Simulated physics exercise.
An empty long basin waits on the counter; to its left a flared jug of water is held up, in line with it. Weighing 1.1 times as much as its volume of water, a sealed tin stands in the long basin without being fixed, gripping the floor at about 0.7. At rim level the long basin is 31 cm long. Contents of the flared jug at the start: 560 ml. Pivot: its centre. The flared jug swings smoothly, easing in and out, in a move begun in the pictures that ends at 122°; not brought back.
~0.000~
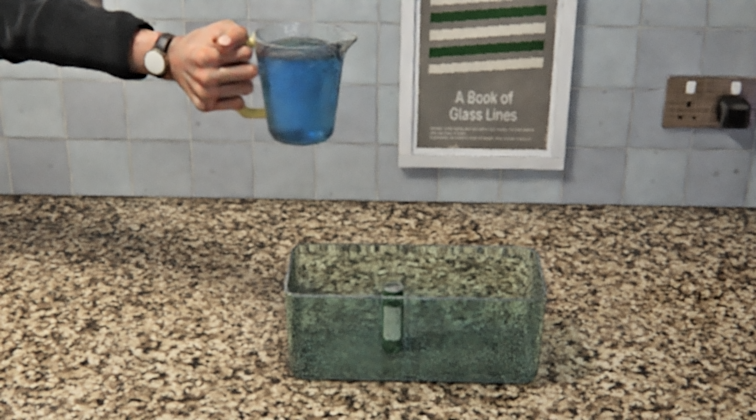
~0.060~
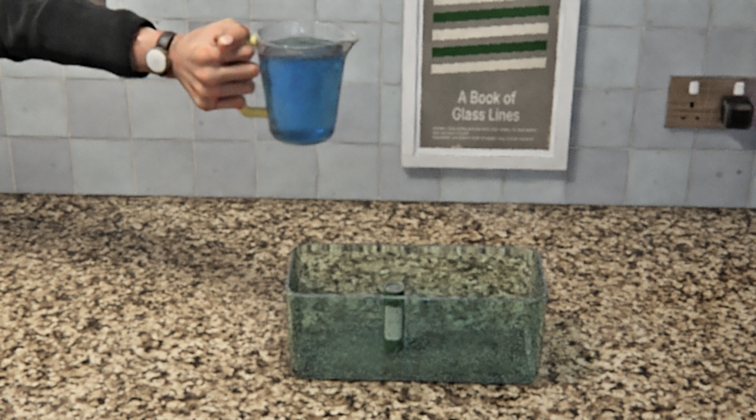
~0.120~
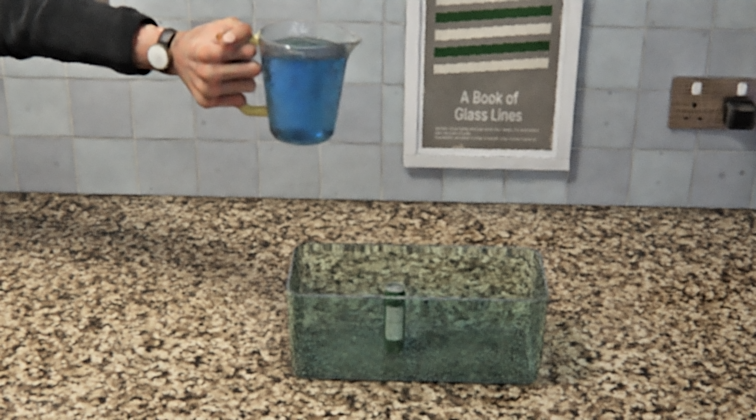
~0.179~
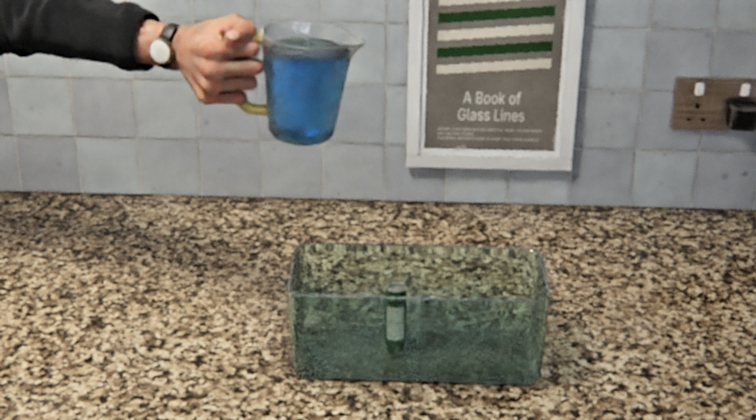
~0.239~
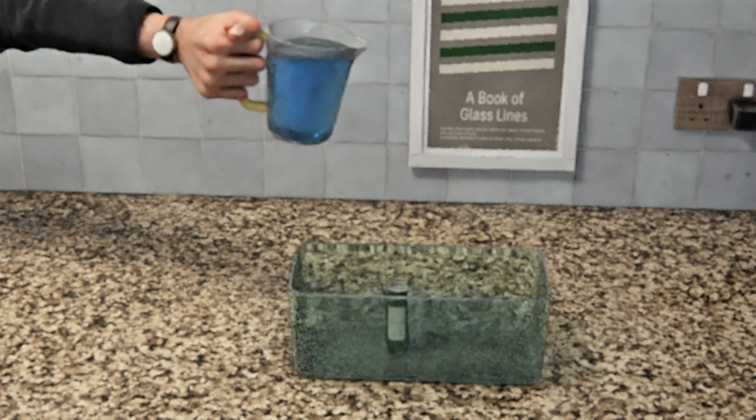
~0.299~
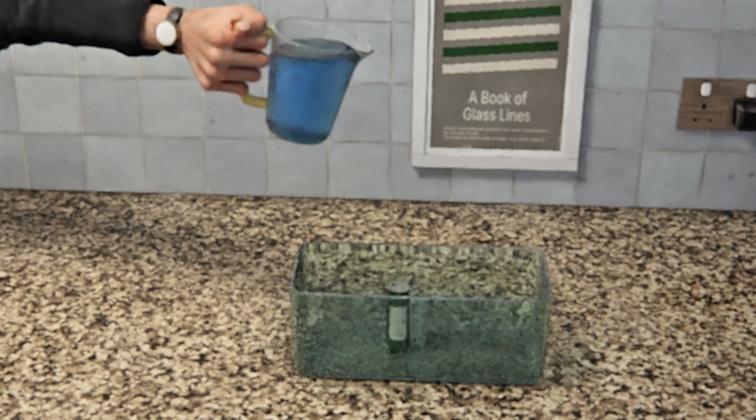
A hand slowly tilts a jug of blue liquid rightward above an empty green basin.
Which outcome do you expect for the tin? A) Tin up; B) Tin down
Tin up (A).
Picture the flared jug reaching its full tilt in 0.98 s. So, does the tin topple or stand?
It stays steady, then.
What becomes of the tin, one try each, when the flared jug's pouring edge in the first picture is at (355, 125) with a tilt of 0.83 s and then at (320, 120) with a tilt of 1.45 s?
The tin overturns the first time and overturns the second time.
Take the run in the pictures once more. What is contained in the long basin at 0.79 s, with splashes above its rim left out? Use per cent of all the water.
Near 5 in a hundred.
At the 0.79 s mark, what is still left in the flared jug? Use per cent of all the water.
72 %.
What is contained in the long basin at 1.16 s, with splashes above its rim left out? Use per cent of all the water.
I reckon close to 64 per cent.
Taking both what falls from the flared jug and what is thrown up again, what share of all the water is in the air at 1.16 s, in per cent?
About 26 per cent.
By 0.79 s the tilt is 70° and 72 per cent is still to pour; the tin stands where it began.
By 1.16 s the tilt is 110° and 9 per cent is still to pour; the tin stands where it began.
By 1.54 s the tilt is 122° and 0 per cent is still to pour; the tin stands where it began.
By 1.95 s the tilt is 122° and 0 per cent is still to pour; the tin stands where it began.
At rest the tin stands where it began.
